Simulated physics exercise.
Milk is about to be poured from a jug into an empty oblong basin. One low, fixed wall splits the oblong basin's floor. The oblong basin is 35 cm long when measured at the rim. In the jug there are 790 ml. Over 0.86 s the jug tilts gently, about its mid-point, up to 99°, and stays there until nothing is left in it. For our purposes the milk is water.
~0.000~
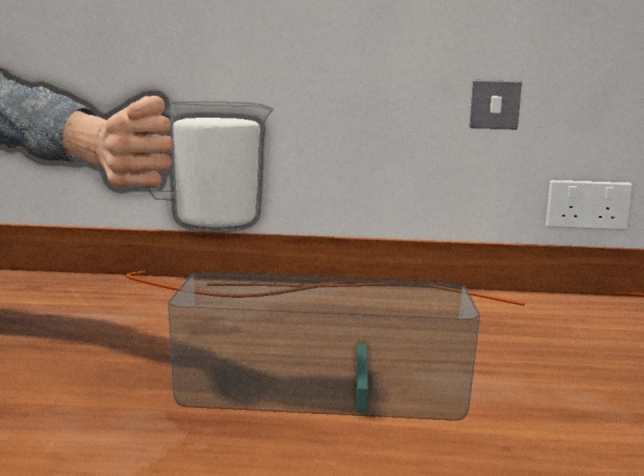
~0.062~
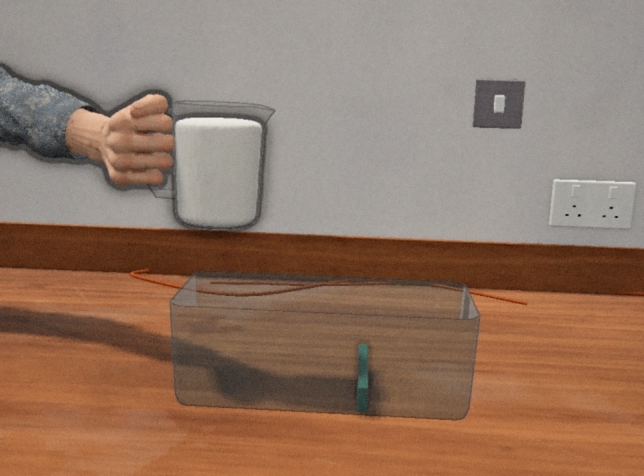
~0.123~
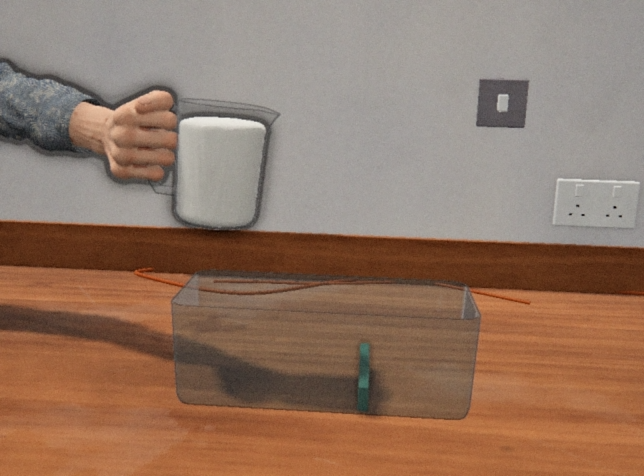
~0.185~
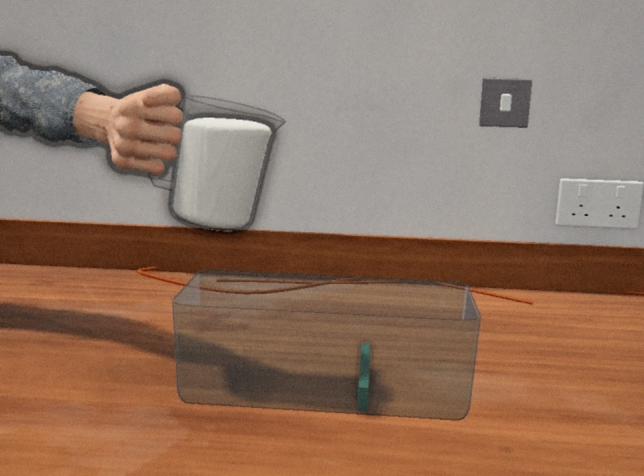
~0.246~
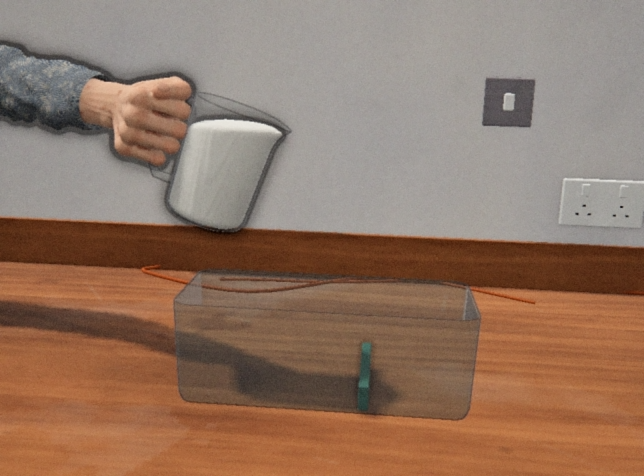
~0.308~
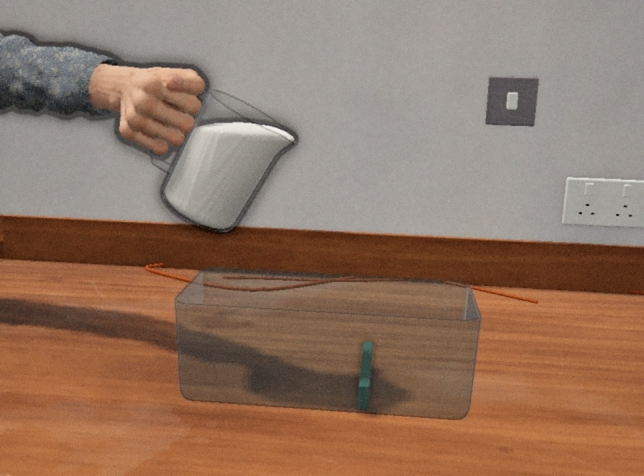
The video shows a hand holding a clear jug of milk above an empty, transparent oblong basin on a wooden floor; the jug begins upright, then gradually tilts to the right, the milk shifting toward its rim.
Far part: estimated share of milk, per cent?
23 per cent.
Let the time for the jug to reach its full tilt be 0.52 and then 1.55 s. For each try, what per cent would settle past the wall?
Around 25 per cent first, around 30 per cent next.
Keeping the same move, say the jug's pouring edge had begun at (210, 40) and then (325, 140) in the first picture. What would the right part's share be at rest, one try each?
Near 15 in a hundred on the first go and near 65 in a hundred on the second.
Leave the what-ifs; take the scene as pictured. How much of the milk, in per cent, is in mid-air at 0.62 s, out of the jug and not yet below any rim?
20 %.
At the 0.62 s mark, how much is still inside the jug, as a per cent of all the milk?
I'd estimate some 72 % remains.
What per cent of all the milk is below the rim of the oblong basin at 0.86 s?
I'd say roughly 52 in a hundred of it.
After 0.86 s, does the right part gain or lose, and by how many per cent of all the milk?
Change in share is positive, near 12 percent.
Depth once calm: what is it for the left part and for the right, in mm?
Depths: Left near 20 mm, right near 12 mm.
By 0.62 s the tilt is 82° and 72 per cent is still to pour, 7 is left of the wall and 1 right of it.
By 0.86 s the tilt is 99° and 29 per cent is still to pour, 40 is left of the wall and 11 right of it.
By 1.10 s the tilt is 99° and 7 per cent is still to pour, 67 is left of the wall and 17 right of it.
By 1.36 s the tilt is 99° and 1 per cent is still to pour, 76 is left of the wall and 19 right of it.
At rest 74 per cent lies left of the wall, 23 right of it and 3 outside.
